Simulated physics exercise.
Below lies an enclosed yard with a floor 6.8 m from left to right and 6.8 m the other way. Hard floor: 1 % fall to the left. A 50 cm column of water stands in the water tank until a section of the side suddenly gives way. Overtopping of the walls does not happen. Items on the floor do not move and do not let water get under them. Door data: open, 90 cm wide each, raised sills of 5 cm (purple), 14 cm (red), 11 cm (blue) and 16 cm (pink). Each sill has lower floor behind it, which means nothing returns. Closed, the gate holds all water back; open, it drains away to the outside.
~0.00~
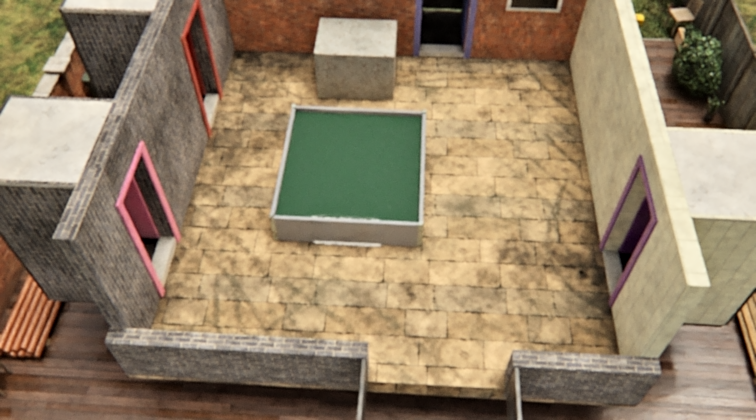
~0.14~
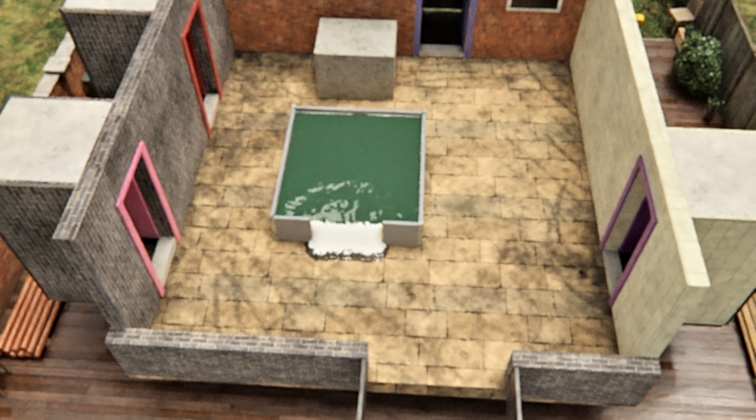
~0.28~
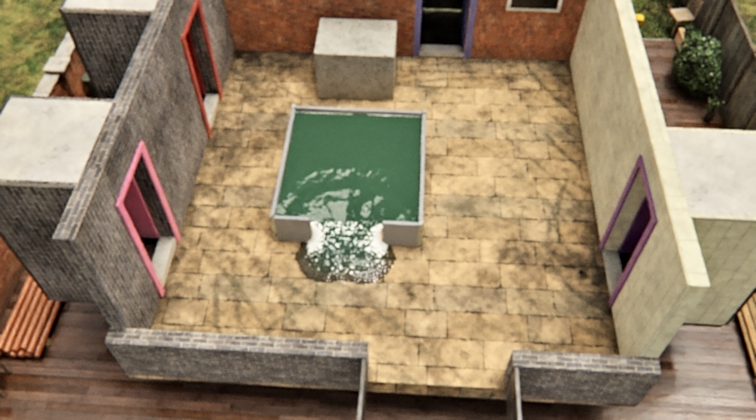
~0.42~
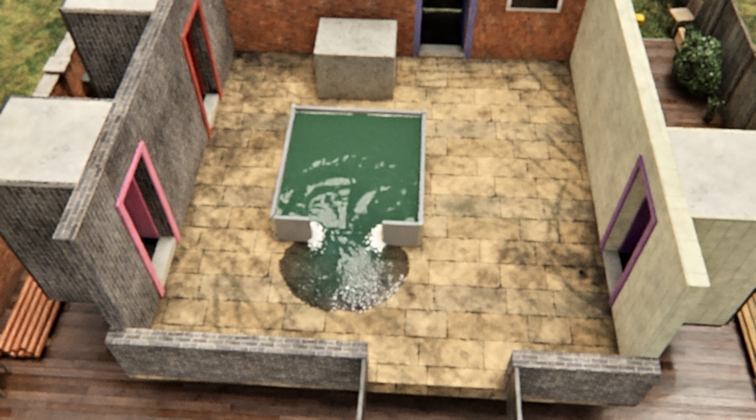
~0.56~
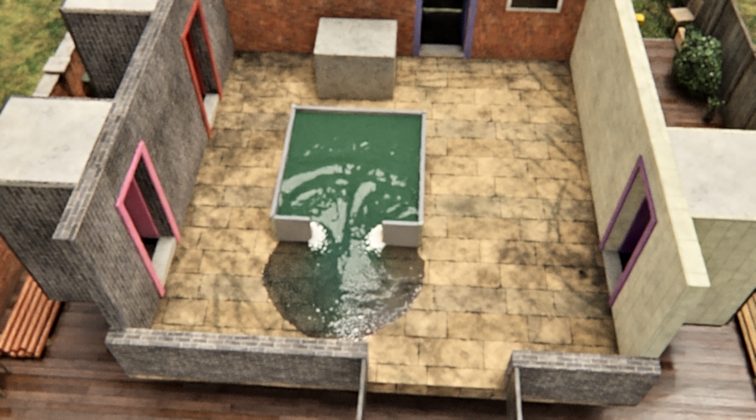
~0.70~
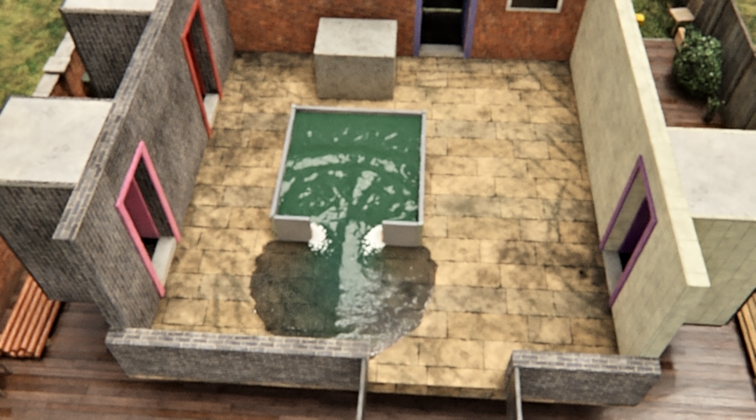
A walled yard holds a tank of green water that pours out its front, spreading across the stone floor.
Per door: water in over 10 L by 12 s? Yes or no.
Purple door no, red door no, blue door no, pink door no.
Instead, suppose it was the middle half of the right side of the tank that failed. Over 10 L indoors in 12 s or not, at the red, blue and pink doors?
Outcomes - red: Not exceeded, blue: Not exceeded, pink: Not exceeded.
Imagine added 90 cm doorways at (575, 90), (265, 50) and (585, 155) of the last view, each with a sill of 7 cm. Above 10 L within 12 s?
Taking them in order, the first gets too little, the second enough and the third too little.
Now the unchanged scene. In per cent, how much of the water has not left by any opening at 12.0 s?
Roughly 72 per cent is still there.
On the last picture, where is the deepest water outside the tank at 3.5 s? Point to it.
Look at roughly (145, 353).
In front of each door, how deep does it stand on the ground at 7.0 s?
In cm: Purple 3, red 3, blue 0, pink 11.
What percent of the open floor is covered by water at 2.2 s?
Covered: Roughly 20 %.
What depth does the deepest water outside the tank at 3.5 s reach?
About 28 cm.
After 1.4 s water covers 15 % of the floor and is deepest (30 cm) near (345, 248); purple door not reached, red door not reached, blue door not reached, pink door not reached.
After 2.2 s water covers 20 % of the floor and is deepest (35 cm) near (145, 353); purple door not reached, red door not reached, blue door not reached, pink door not reached.
After 3.5 s water covers 30 % of the floor and is deepest (28 cm) near (145, 353); purple door not reached, red door not reached, blue door not reached, pink door 13 cm at the sill, 0 L in.
After 7.0 s water covers 50 % of the floor and is deepest (16 cm) near (145, 353); purple door 3 cm at the sill, 0 L in, red door 3 cm at the sill, 0 L in, blue door not reached, pink door 11 cm at the sill, 0 L in.
After 12.0 s water covers 70 % of the floor and is deepest (12 cm) near (210, 137); purple door 2 cm at the sill, 0 L in, red door 11 cm at the sill, 0 L in, blue door 2 cm at the sill, 0 L in, pink door 7 cm at the sill, 0 L in.
